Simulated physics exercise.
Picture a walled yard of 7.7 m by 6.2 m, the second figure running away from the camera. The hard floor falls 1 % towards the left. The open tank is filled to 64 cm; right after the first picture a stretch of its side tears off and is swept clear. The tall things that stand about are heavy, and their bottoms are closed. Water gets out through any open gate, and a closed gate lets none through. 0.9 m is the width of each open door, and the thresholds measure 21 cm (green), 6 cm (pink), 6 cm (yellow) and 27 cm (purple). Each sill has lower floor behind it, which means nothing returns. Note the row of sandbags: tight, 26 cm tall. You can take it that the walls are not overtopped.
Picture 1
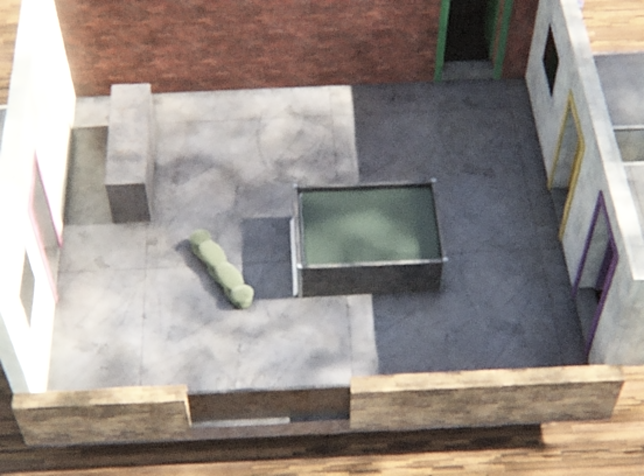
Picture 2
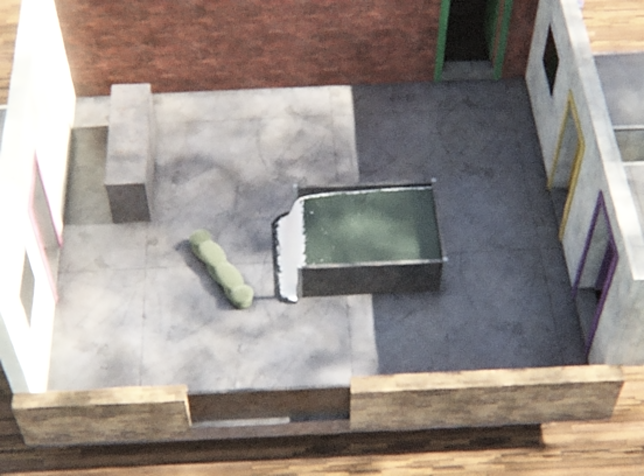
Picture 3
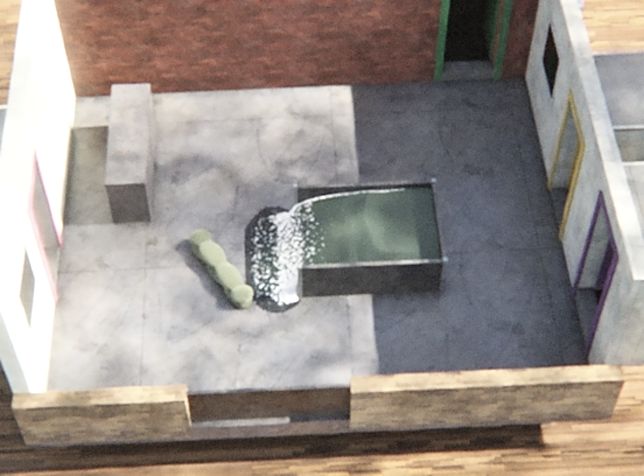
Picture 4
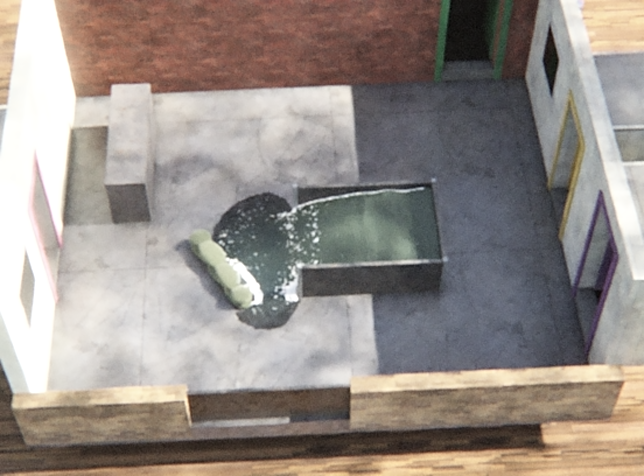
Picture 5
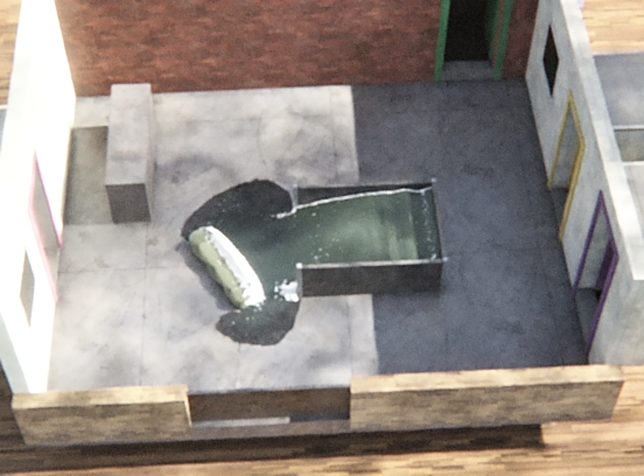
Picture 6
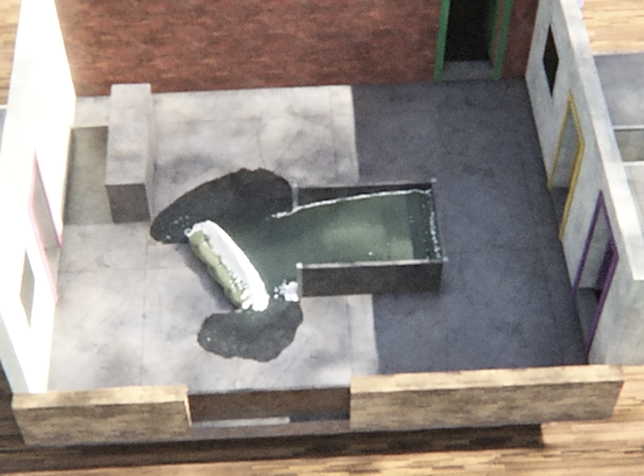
In a walled yard, water bursts from an open tank and spreads leftward around pale green sandbags.
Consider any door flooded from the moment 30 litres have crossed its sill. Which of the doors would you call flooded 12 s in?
I would call the green door not flooded; I would call the pink door flooded; I would call the yellow door not flooded; I would call the purple door not flooded.
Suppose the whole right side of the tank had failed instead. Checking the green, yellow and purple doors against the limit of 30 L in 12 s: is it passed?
Then: Green short of it, yellow beyond it, purple short of it.
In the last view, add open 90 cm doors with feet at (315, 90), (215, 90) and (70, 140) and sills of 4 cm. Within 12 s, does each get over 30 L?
Check each in turn: The first fails, the second succeeds, the third succeeds.
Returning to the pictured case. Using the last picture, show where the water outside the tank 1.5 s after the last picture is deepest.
Roughly pixel (182, 97).
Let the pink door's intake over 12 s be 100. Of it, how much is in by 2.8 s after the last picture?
About 35 per cent.
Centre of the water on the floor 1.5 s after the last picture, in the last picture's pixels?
I'd say somewhere around (254, 239).
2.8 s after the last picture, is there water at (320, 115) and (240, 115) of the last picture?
Soaked, soaked.
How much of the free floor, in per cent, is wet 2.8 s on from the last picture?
Covered: Roughly 50 %.
Then, 0.7 s after the last picture water covers 20 % of the floor and is deepest (44 cm) near (237, 274); green door not reached, pink door not reached, yellow door not reached, purple door not reached.
Then, 1.5 s after the last picture water covers 35 % of the floor and is deepest (42 cm) near (182, 97); green door not reached, pink door 6 cm at the sill, 0 L in, yellow door not reached, purple door not reached.
Then, 2.8 s after the last picture water covers 50 % of the floor and is deepest (27 cm) near (182, 97); green door not reached, pink door 10 cm at the sill, 18 L in, yellow door not reached, purple door not reached.
Then, 6.3 s after the last picture water covers 85 % of the floor and is deepest (12 cm) near (50, 354); green door 2 cm at the sill, 0 L in, pink door 10 cm at the sill, 39 L in, yellow door 3 cm at the sill, 0 L in, purple door 3 cm at the sill, 0 L in.
Then, 11.3 s after the last picture water covers 95 % of the floor and is deepest (8 cm) near (50, 354); green door 3 cm at the sill, 0 L in, pink door 7 cm at the sill, 55 L in, yellow door 1 cm at the sill, 0 L in, purple door 2 cm at the sill, 0 L in.
